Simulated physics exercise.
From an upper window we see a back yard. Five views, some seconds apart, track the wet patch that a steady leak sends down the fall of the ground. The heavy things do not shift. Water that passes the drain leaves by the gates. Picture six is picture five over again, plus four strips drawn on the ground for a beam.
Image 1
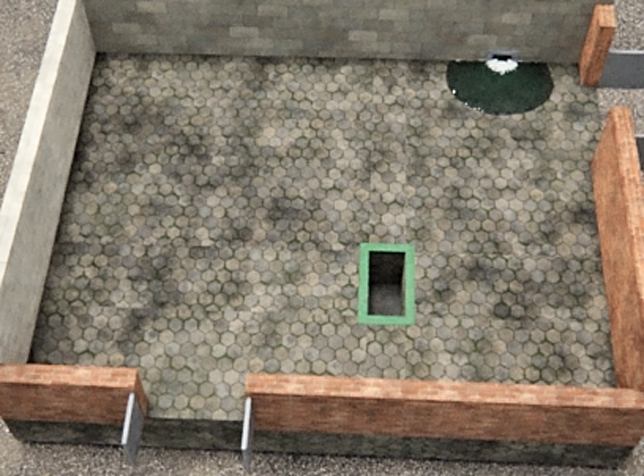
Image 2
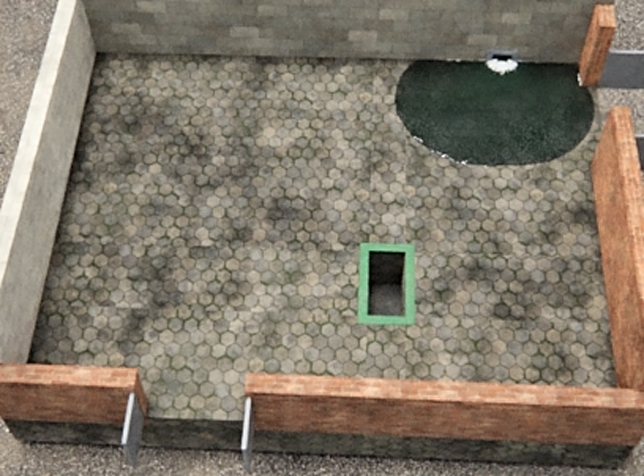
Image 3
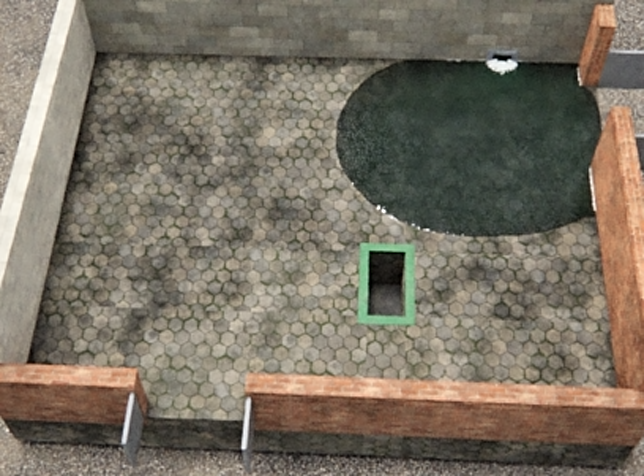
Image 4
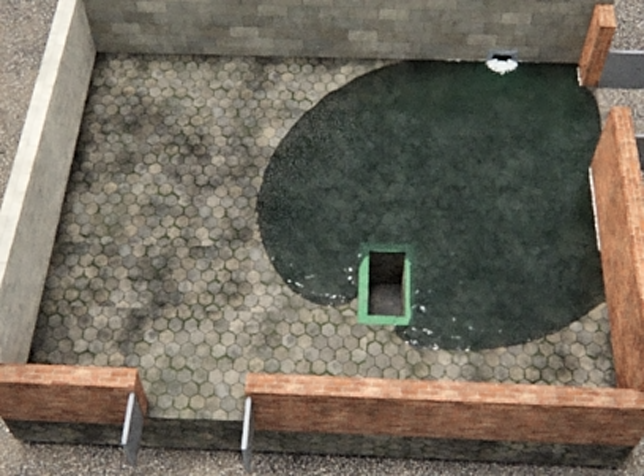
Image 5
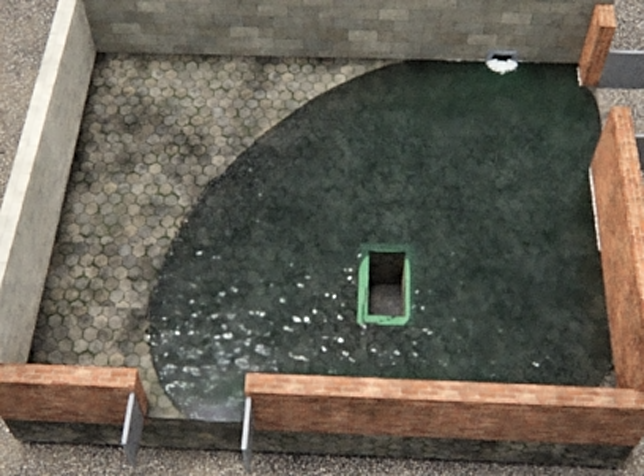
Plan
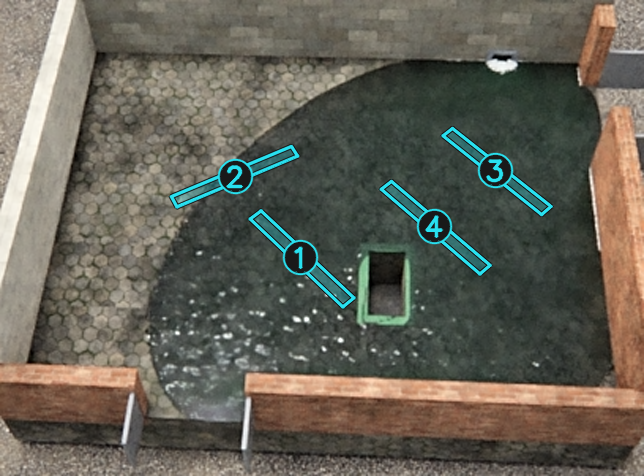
Dark water spreading from an outfall in the back wall across a paved yard, surrounding a green-edged drain pit and reaching the front wall.
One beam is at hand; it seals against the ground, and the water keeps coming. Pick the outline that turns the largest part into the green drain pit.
1 beats the others.
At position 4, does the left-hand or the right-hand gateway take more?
More leaves on the left.
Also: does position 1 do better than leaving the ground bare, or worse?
Better.
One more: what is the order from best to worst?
Best to worst: 1, 2, 3, 4.
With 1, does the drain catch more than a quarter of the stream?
Yes, it does.
On the marked copy, 1 from (255, 214) to (348, 302); 2 from (174, 201) to (294, 151); 3 from (447, 132) to (546, 210); 4 from (386, 185) to (485, 269).
Choosing 1, about 43 % of the stream runs into the green drain pit, about 56 % out by the gates.
Choosing 2, about 23 % of the stream runs into the green drain pit, about 76 % out by the gates.
Choosing 3, about 6 % of the stream runs into the green drain pit, about 92 % out by the gates.
Choosing 4, next to none of the stream runs into the green drain pit, about 98 % out by the gates.
